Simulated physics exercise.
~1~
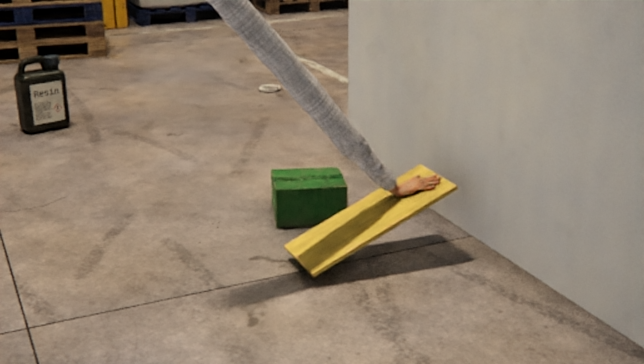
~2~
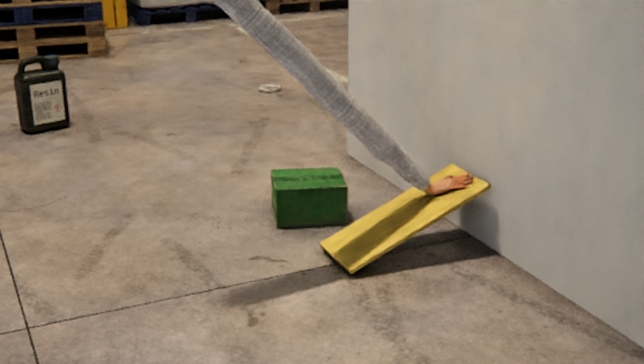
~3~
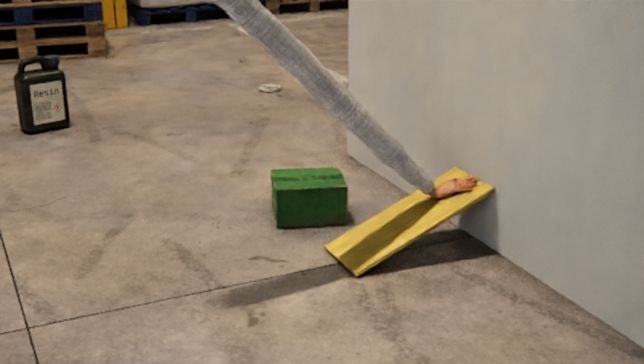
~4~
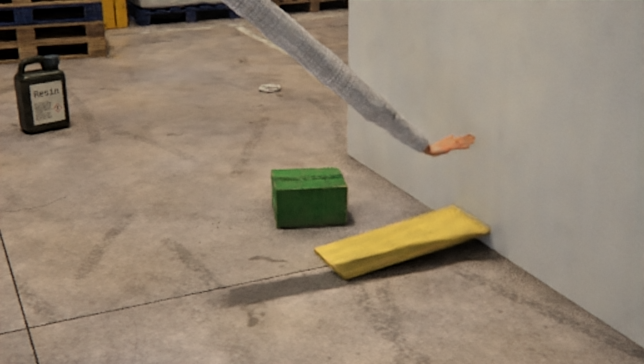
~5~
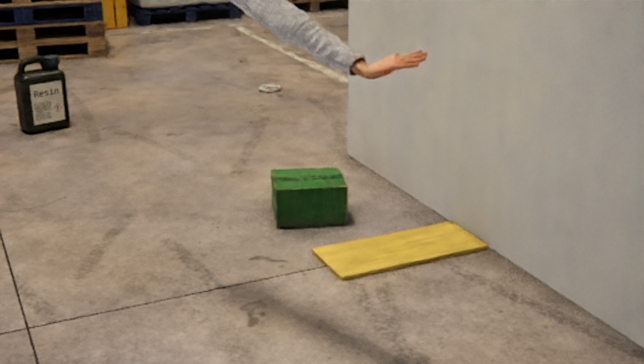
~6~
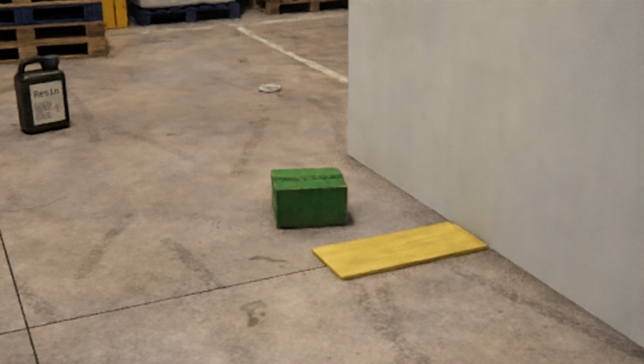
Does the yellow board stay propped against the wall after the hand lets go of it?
No, the board's raised end slides down the wall once the hand releases it, and it ends up lying flat on the floor.
At first, a hand at the end of a grey sleeve holds a tilted yellow board on a concrete floor, between a small green box and a pale wall. The hand moves the board to the right until its raised end meets the wall, then shifts it very slightly. Next the hand lets go and draws back, and the board's upper end slides down the wall. The board drops flat onto the floor as the arm pulls away to the upper left. Finally the arm is gone, and the board lies flat by the wall, with the green box unmoved.
